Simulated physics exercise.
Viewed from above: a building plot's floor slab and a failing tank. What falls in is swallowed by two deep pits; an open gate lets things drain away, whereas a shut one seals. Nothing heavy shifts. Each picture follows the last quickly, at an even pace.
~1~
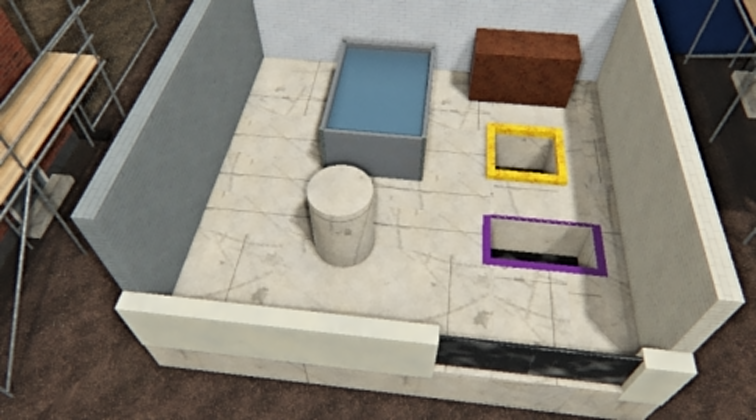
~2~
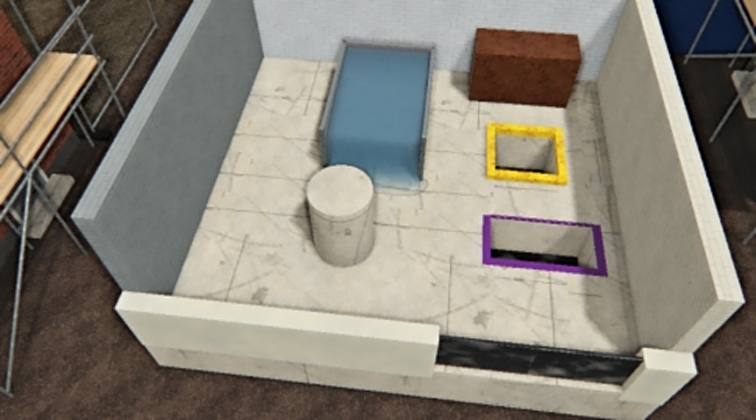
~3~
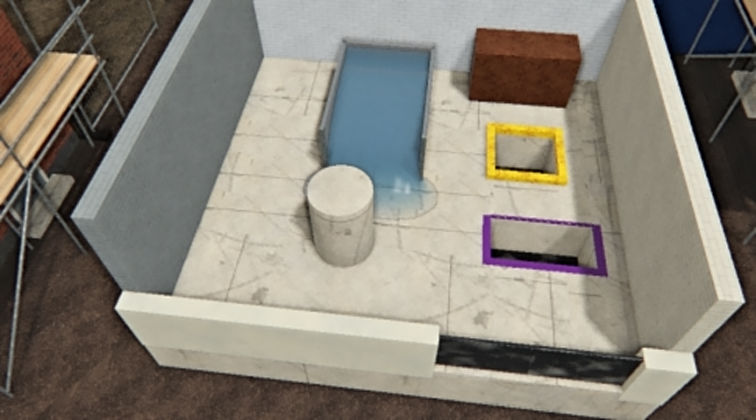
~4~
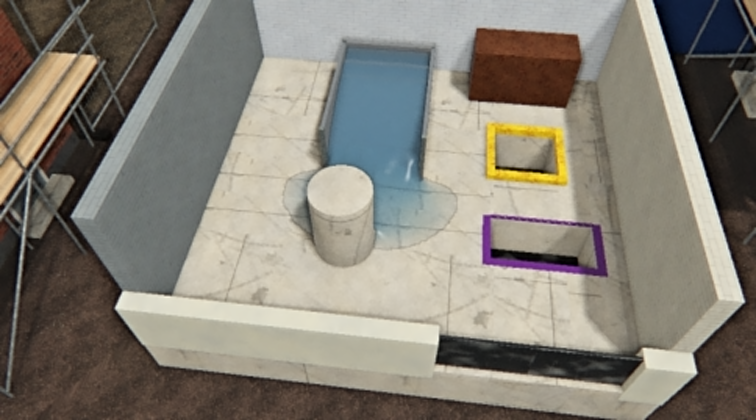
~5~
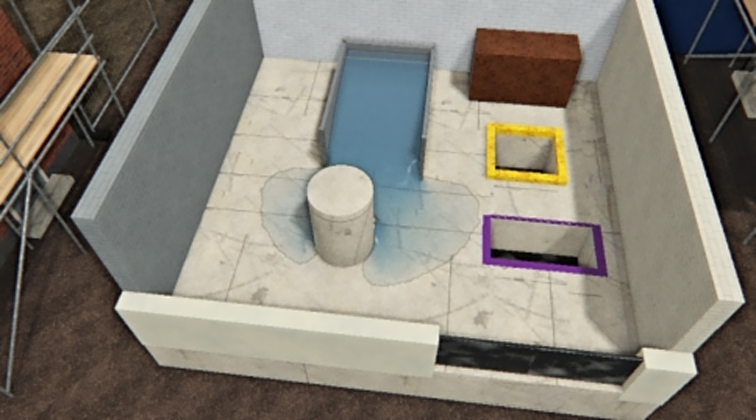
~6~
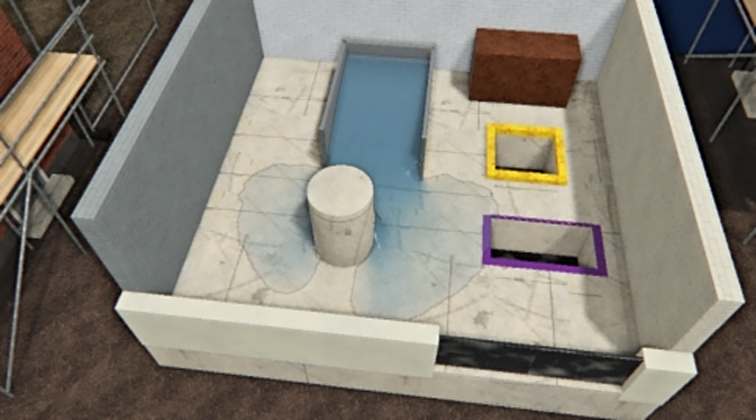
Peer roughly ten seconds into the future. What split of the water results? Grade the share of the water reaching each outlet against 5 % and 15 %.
By my reckoning the gate stays under 5 %, the yellow pit stays under 5 %, the purple pit goes over 15 %.
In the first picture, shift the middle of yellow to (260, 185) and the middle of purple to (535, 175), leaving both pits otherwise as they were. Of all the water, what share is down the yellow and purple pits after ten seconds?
Yellow has 8 parts of a hundred and purple has 25.
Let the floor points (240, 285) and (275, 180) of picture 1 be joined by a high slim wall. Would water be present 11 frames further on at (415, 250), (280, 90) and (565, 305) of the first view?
Taken in turn, the three points are soaked, unsoaked and soaked.
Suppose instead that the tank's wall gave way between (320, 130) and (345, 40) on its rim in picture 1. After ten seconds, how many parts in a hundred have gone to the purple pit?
Purple 25 %.
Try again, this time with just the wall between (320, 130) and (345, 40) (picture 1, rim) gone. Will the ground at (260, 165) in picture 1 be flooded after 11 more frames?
It would be soaked by then.
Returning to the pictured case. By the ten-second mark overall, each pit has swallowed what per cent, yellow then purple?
Close to 0 in a hundred and 40 in a hundred, in that order.
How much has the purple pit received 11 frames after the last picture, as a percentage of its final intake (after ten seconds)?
I'd say some 5 per cent.
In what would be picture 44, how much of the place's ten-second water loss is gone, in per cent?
It should be close to 60 percent by then.
A moment on, water covers 40 % of the floor; the gate 0 %, the yellow pit 0 %, the purple pit 1 %.
Next, water covers 50 % of the floor; the gate 0 %, the yellow pit 0 %, the purple pit 2 %.
Then, water covers 65 % of the floor; the gate 0 %, the yellow pit 0 %, the purple pit 8 %.
Later, water covers 85 % of the floor; the gate 0 %, the yellow pit 0 %, the purple pit 23 %.
In the end, water covers 95 % of the floor; the gate 0 %, the yellow pit 0 %, the purple pit 40 %.
